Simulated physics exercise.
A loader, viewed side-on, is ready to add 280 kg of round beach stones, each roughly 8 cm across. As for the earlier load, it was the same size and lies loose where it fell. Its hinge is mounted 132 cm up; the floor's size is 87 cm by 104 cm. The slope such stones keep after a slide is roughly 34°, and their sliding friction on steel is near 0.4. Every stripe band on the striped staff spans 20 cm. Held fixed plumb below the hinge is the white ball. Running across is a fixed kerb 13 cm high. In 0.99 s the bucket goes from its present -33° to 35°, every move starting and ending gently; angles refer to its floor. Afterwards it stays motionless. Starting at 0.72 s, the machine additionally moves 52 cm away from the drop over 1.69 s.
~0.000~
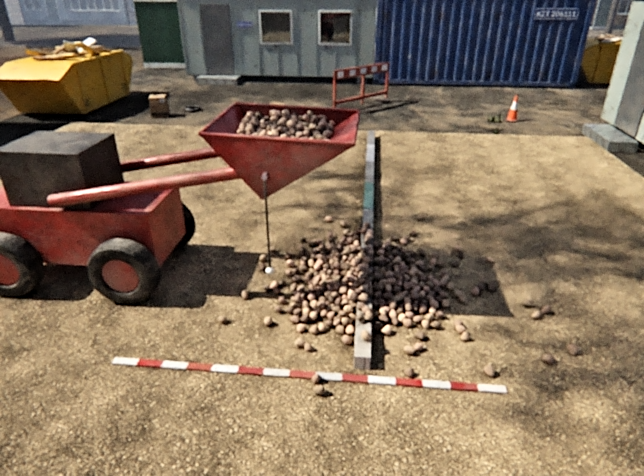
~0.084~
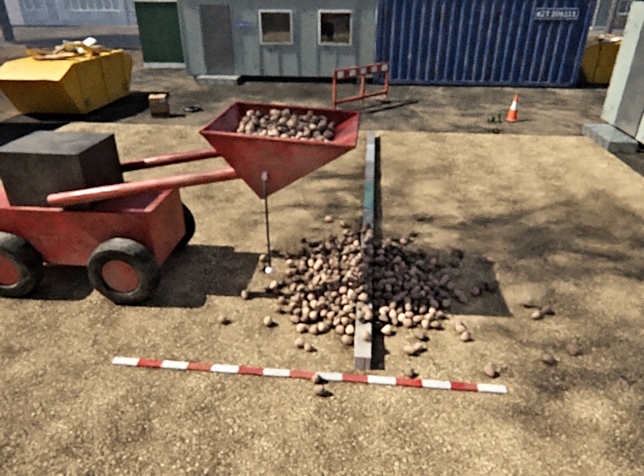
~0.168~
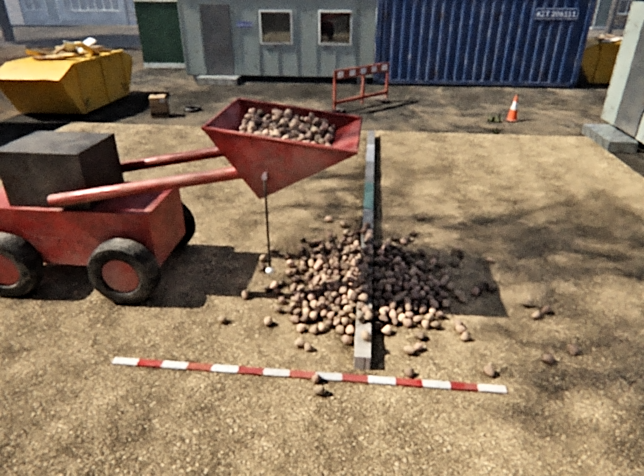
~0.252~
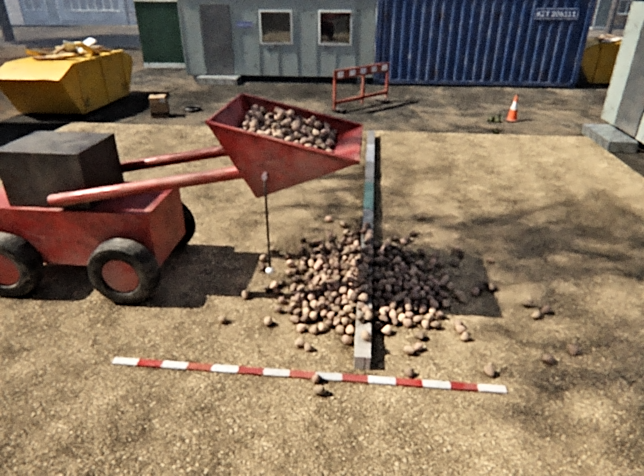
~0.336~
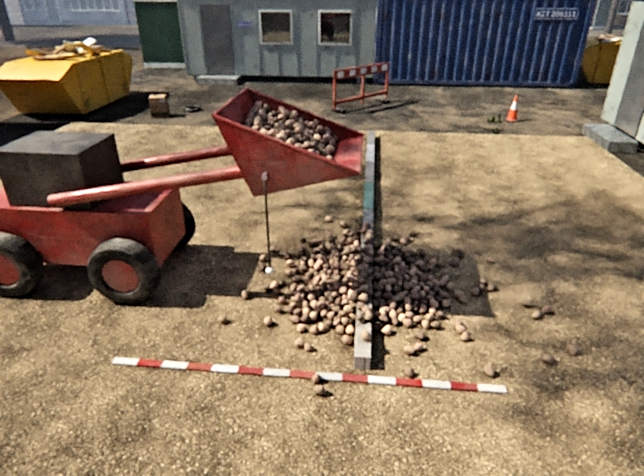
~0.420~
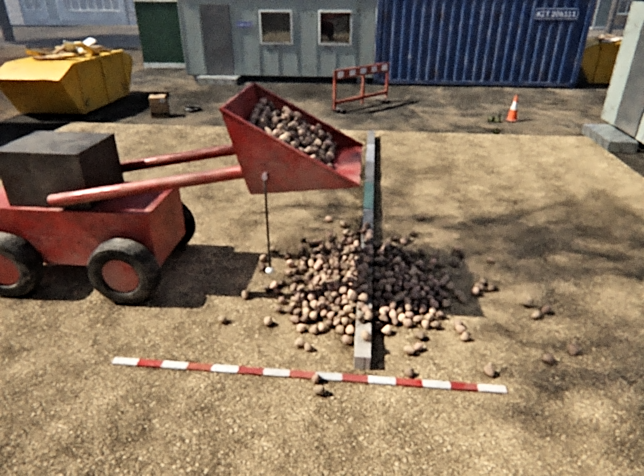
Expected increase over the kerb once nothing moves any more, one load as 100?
About 57 in every hundred.
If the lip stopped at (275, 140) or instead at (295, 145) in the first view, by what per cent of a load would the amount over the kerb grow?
Near 0 in a hundred first, near 5 in a hundred second.
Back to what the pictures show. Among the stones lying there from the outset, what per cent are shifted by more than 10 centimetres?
Near 20 per cent, I reckon.
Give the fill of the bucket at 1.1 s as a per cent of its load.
65 %.
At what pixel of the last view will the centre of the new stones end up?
I'd put their centre close to (379, 274).
After 0.7 s the floor is at 24°; in per cent of one load, 100 in the bucket, 65 on this side of the kerb, 35 over the kerb; the foremost stones are at (544, 311).
After 1.1 s the floor is at 35°; in per cent of one load, 67 in the bucket, 97 on this side of the kerb, 35 over the kerb; the foremost stones are at (544, 311).
After 2.9 s the floor is at 35°; in per cent of one load, 0 in the bucket, 108 on this side of the kerb, 92 over the kerb; the foremost stones are at (556, 308).
After 5.4 s the floor is at 35°; in per cent of one load, 0 in the bucket, 108 on this side of the kerb, 92 over the kerb; the foremost stones are at (556, 308). Net gain over the kerb, 57.
